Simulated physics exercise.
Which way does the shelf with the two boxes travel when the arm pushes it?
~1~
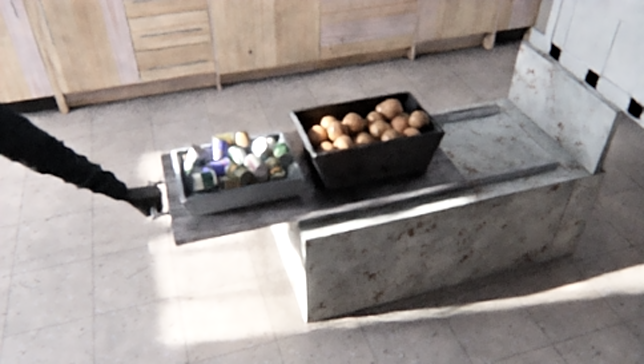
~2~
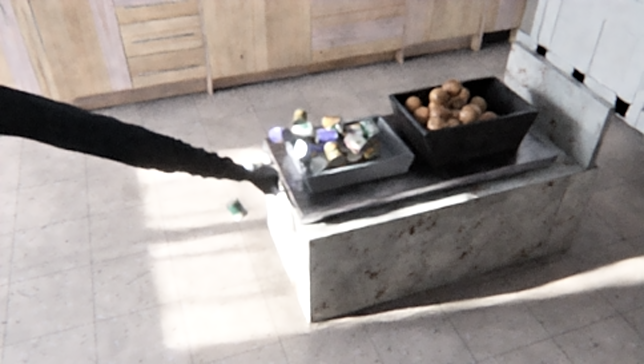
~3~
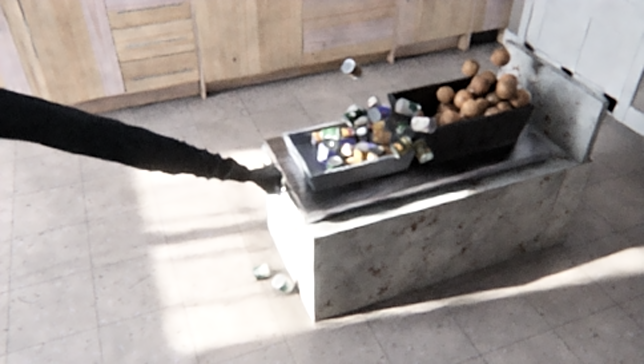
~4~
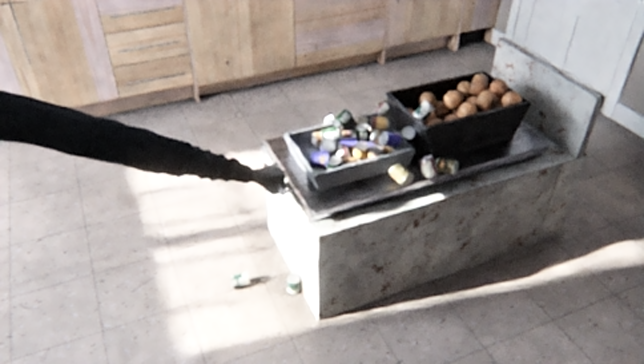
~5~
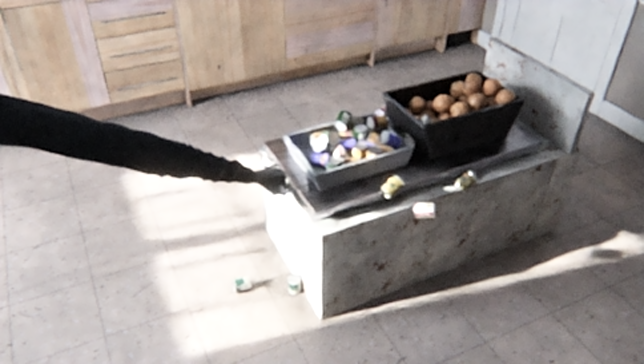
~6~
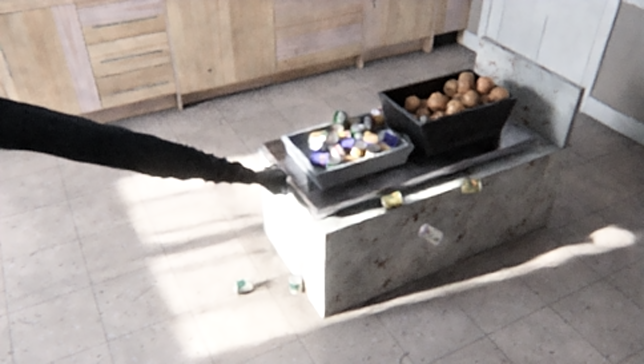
It slides to the right, over the stone base and towards the upright panel at the far end.
